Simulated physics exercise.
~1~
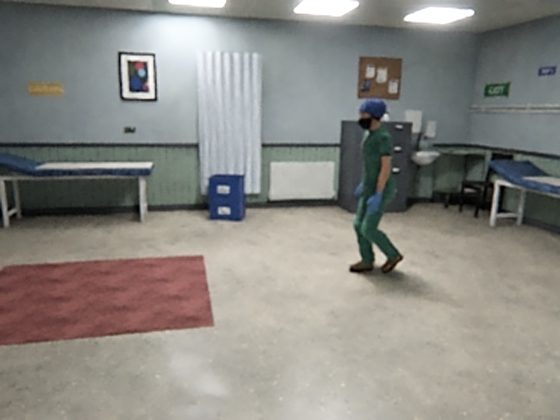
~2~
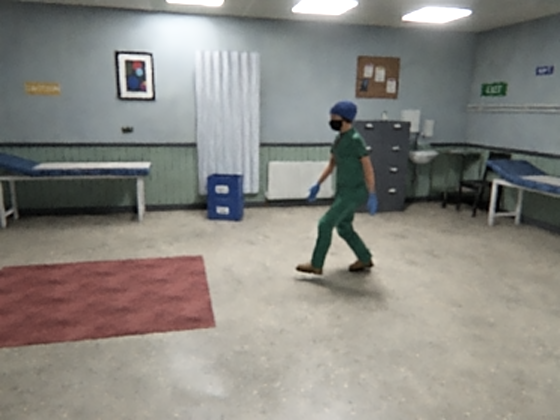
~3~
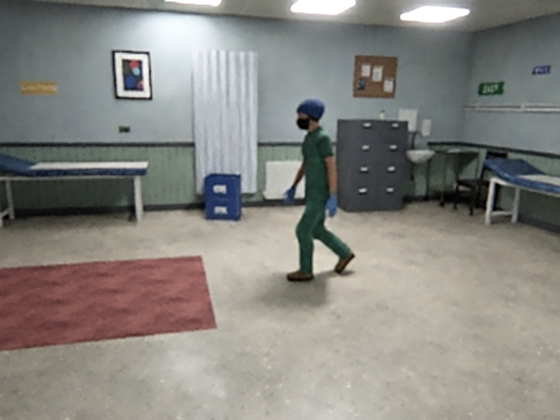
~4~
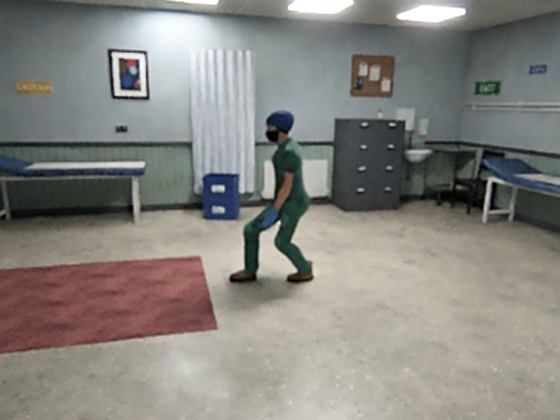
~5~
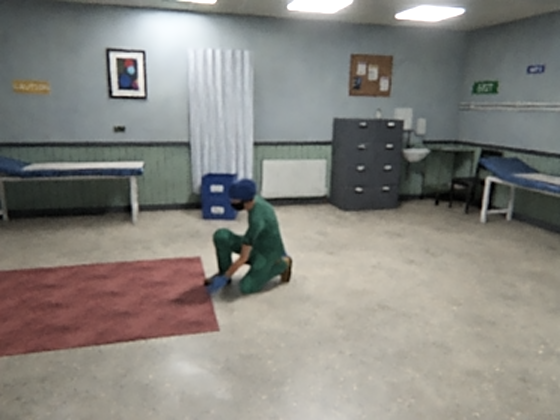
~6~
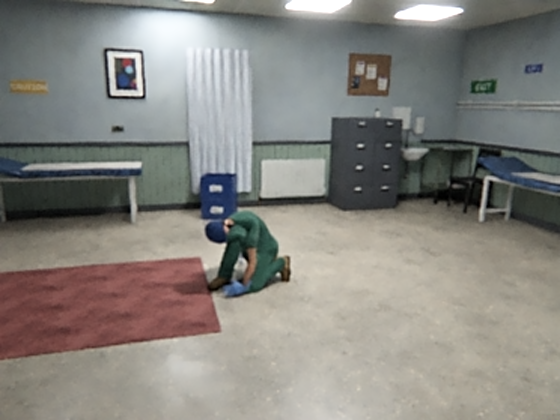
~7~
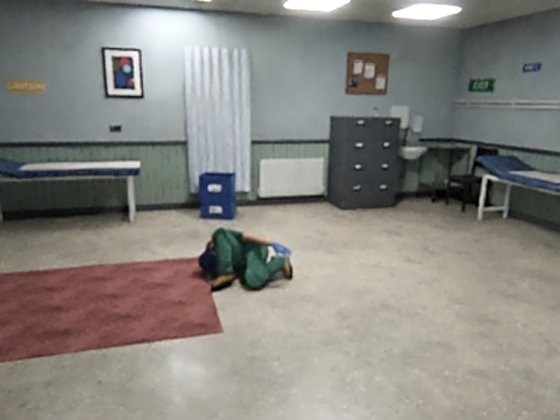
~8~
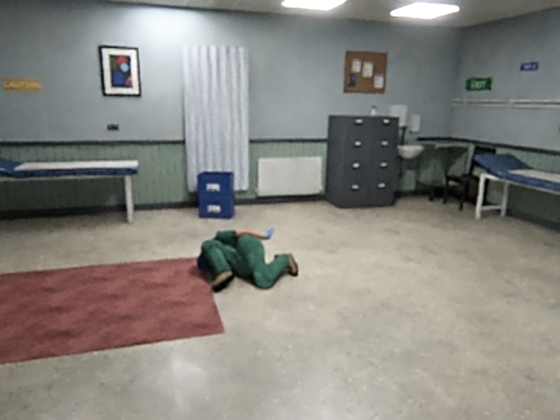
A person in green scrubs, a blue cap and a dark mask walked left across a clinic room towards a red mat, sank to their knees beside it, folded forward and ended up lying curled on the floor, hips short of its near edge.
